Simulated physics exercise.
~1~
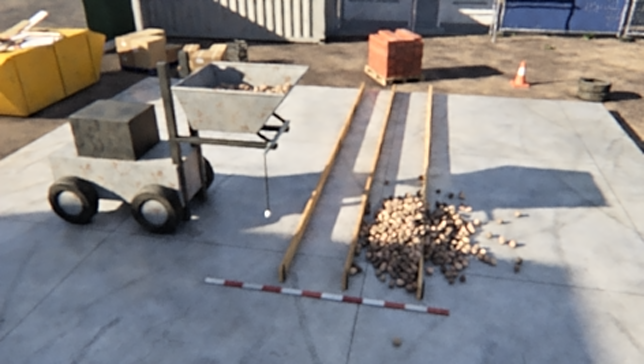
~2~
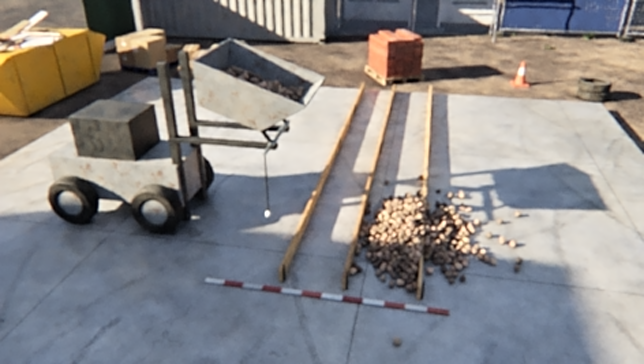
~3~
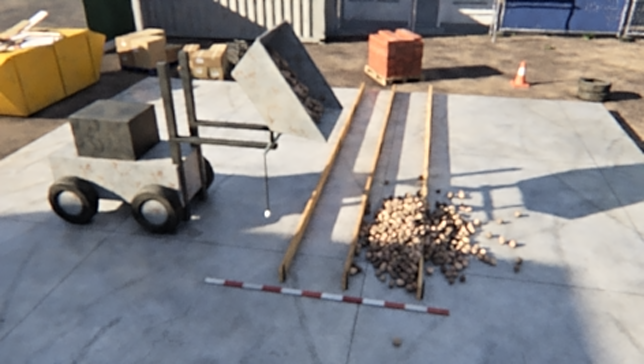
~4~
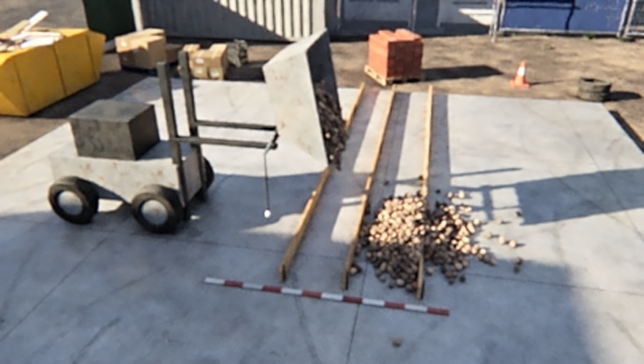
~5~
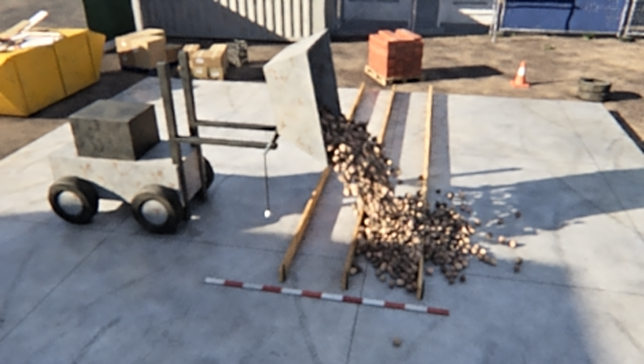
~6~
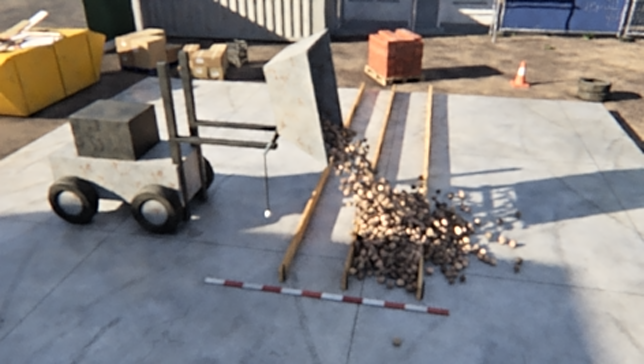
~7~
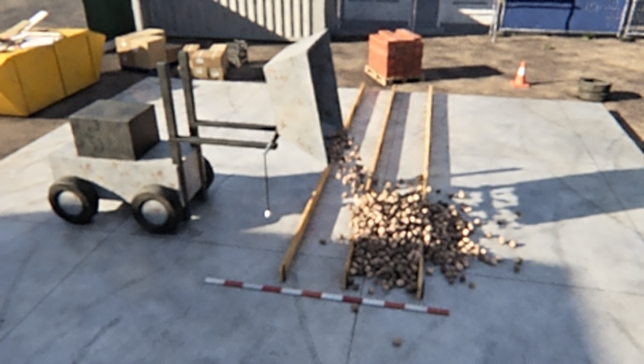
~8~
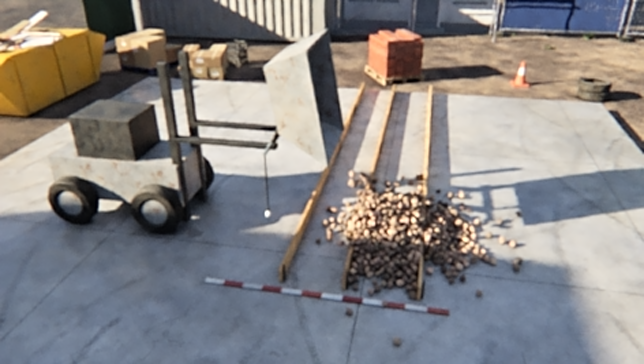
To begin with, a forklift-like truck on a concrete floor holds a raised grey skip of broken stones, while an earlier heap lies around the boards to its right, behind a red and white striped staff. The skip tips rightward, slowly at first, until its mouth faces steeply down. Stones bunch at its lip, then pour out in a thick stream across the boards onto the old heap. The flow thins to a trickle as the pile spreads left and grows. Finally the skip hangs steeply tilted, its stream ended, above a broader mound largely burying the near ends of two boards.
